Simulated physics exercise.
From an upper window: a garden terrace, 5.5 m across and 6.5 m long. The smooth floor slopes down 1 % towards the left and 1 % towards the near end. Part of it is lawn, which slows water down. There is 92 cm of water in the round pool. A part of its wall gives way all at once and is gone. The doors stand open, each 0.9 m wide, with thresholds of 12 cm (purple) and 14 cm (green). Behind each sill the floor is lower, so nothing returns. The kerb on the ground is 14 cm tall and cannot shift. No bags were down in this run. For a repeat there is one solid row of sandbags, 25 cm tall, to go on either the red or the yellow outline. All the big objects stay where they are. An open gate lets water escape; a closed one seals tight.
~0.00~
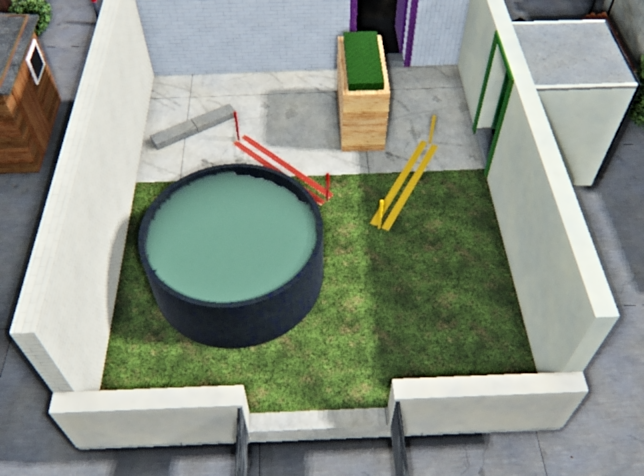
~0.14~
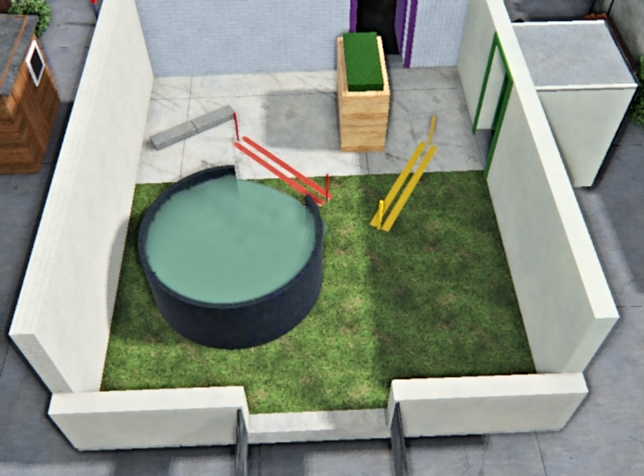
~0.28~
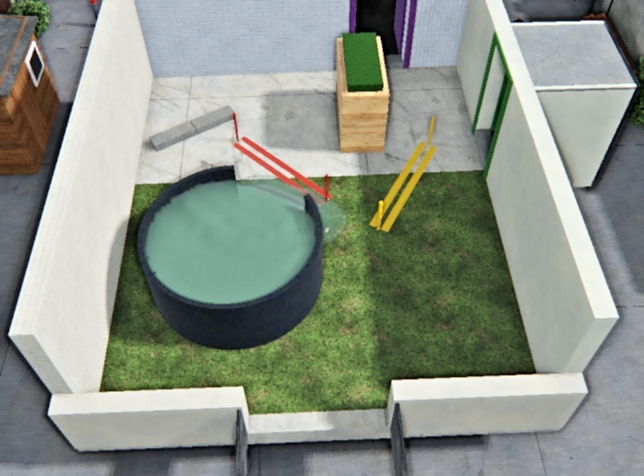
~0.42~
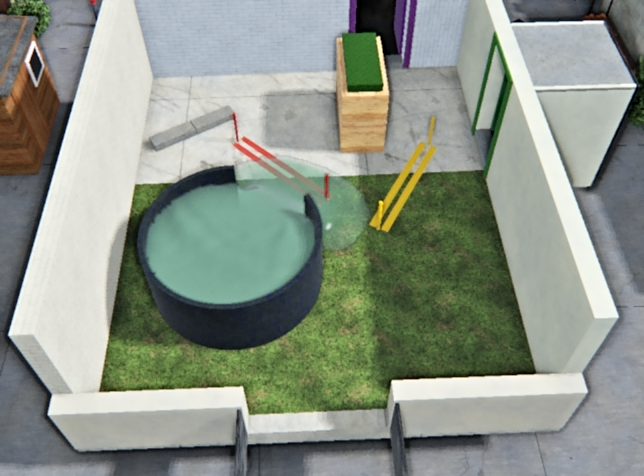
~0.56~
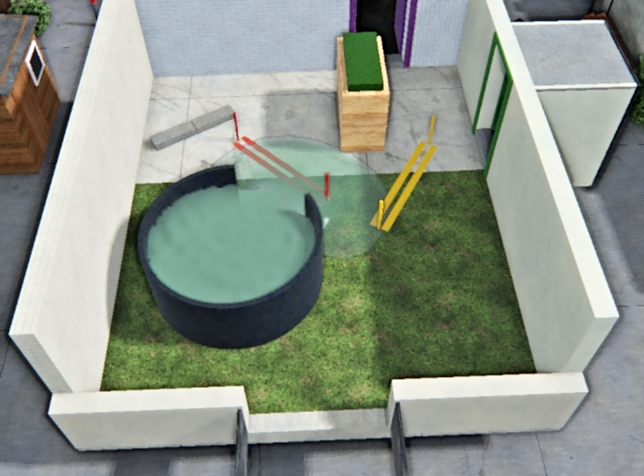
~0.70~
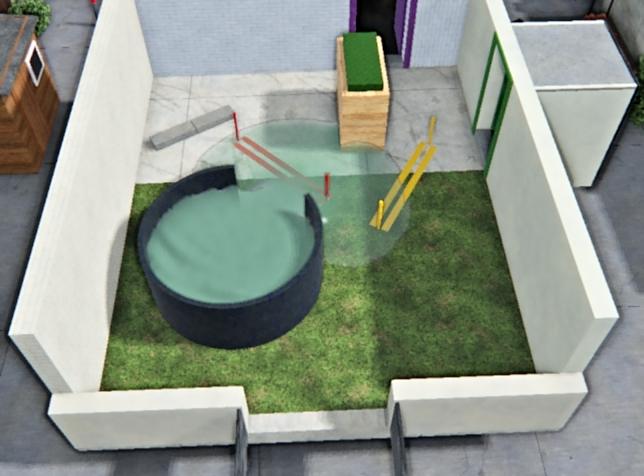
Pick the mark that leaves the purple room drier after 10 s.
Choose red.
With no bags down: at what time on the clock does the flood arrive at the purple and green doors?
Purple 1.5 s, green 1.3 s.
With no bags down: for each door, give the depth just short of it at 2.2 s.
Depths in cm: Purple 11, green 28.
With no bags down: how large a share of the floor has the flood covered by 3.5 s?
About 70 per cent.
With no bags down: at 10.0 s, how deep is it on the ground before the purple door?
About 6.0 cm.
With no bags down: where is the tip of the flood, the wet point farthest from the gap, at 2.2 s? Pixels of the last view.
At about (450, 68).
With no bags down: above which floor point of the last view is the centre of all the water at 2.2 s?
Near (288, 197).
After 1.4 s water covers 40 % of the floor and is deepest (50 cm) near (312, 73) in the run without bags; in at the purple door, 0 L with no bags, 0 L with the row on red, 0 L on yellow.
After 2.2 s water covers 55 % of the floor and is deepest (42 cm) near (303, 79) in the run without bags; in at the purple door, 0 L with no bags, 0 L with the row on red, 0 L on yellow.
After 3.5 s water covers 70 % of the floor and is deepest (30 cm) near (154, 79) in the run without bags; in at the purple door, 1 L with no bags, 0 L with the row on red, 4 L on yellow.
After 6.0 s water covers 90 % of the floor and is deepest (22 cm) near (154, 141) in the run without bags; in at the purple door, 14 L with no bags, 0 L with the row on red, 36 L on yellow.
After 10.0 s water covers 95 % of the floor and is deepest (18 cm) near (95, 420) in the run without bags; in at the purple door, 16 L with no bags, 1 L with the row on red, 40 L on yellow.
